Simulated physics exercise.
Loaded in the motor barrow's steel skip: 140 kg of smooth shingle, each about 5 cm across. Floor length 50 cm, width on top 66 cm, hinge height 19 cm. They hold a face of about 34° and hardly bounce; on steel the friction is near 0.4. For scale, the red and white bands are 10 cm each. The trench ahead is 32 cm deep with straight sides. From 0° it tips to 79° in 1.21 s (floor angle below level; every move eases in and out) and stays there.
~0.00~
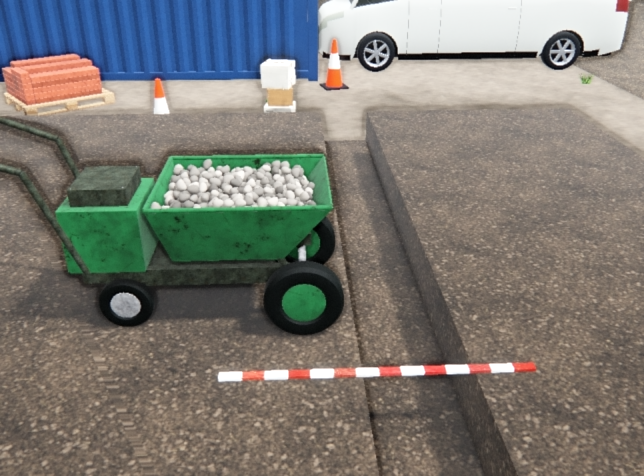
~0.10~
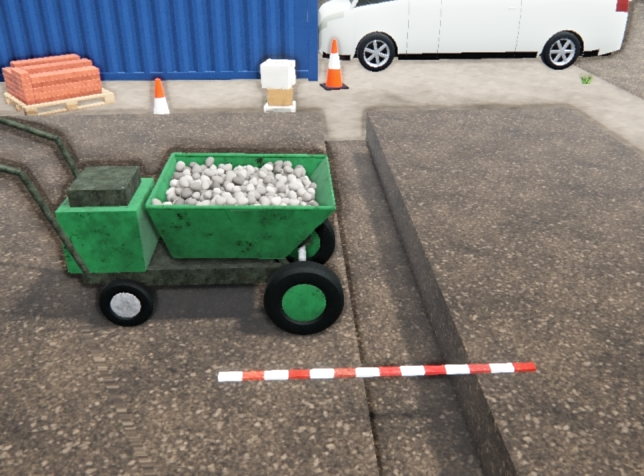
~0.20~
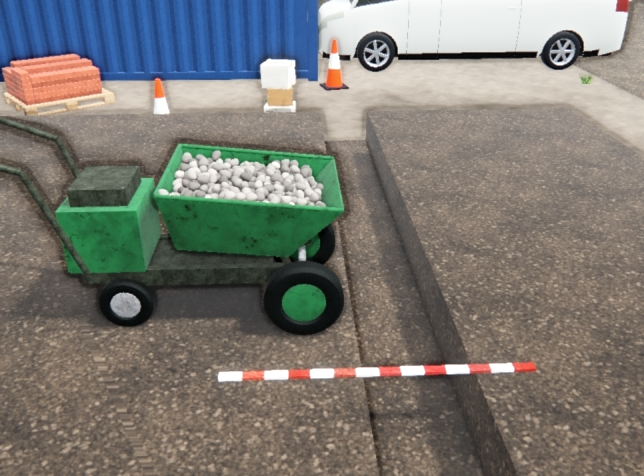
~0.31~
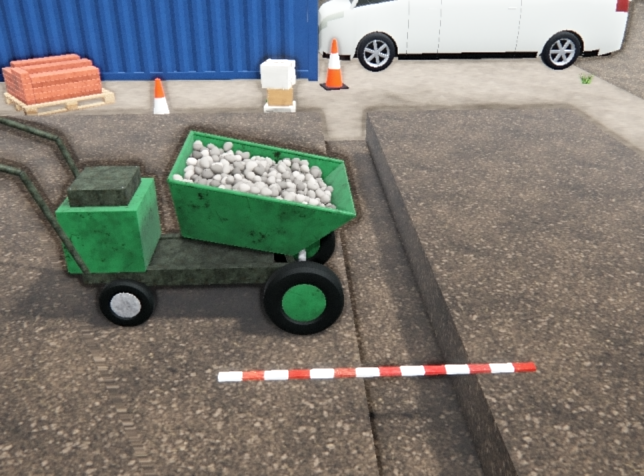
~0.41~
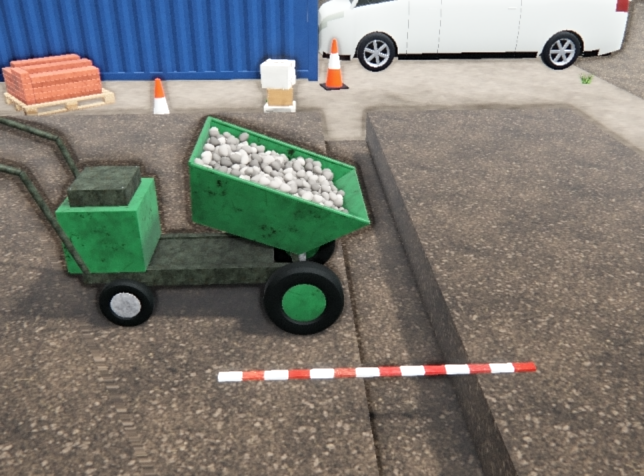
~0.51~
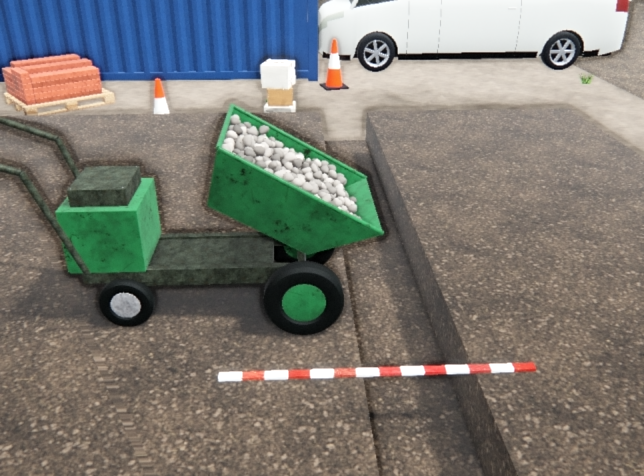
On a paved yard near a blue container and a parked white van, a green motor barrow stood still beside a trench while its skip, full of pale stones, tilted steadily forward to the right.
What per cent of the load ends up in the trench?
Close to 62 in a hundred.
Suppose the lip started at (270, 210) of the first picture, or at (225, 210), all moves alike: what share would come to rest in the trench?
Near 100 per cent from the first place, 80 from the second.
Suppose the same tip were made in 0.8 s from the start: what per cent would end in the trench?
In that case some 55 per cent.
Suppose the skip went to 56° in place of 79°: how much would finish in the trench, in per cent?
It would be near 55 per cent.
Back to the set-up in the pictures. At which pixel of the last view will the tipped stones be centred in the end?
Around (428, 330).
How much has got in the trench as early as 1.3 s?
About 45 per cent by then.
After 0.9 s the floor is at 67°; 98 % in the skip, 2 % in the trench; the foremost stones are at (419, 257).
After 1.3 s the floor is at 79°; 29 % in the skip, 43 % in the trench, 29 % past the trench; the foremost stones are at (540, 299).
After 1.7 s the floor is at 79°; 4 % in the skip, 58 % in the trench, 38 % past the trench; the foremost stones are past the picture's edge.
After 3.6 s the floor is at 79°; 0 % in the skip, 62 % in the trench, 38 % past the trench; the foremost stones are past the picture's edge.
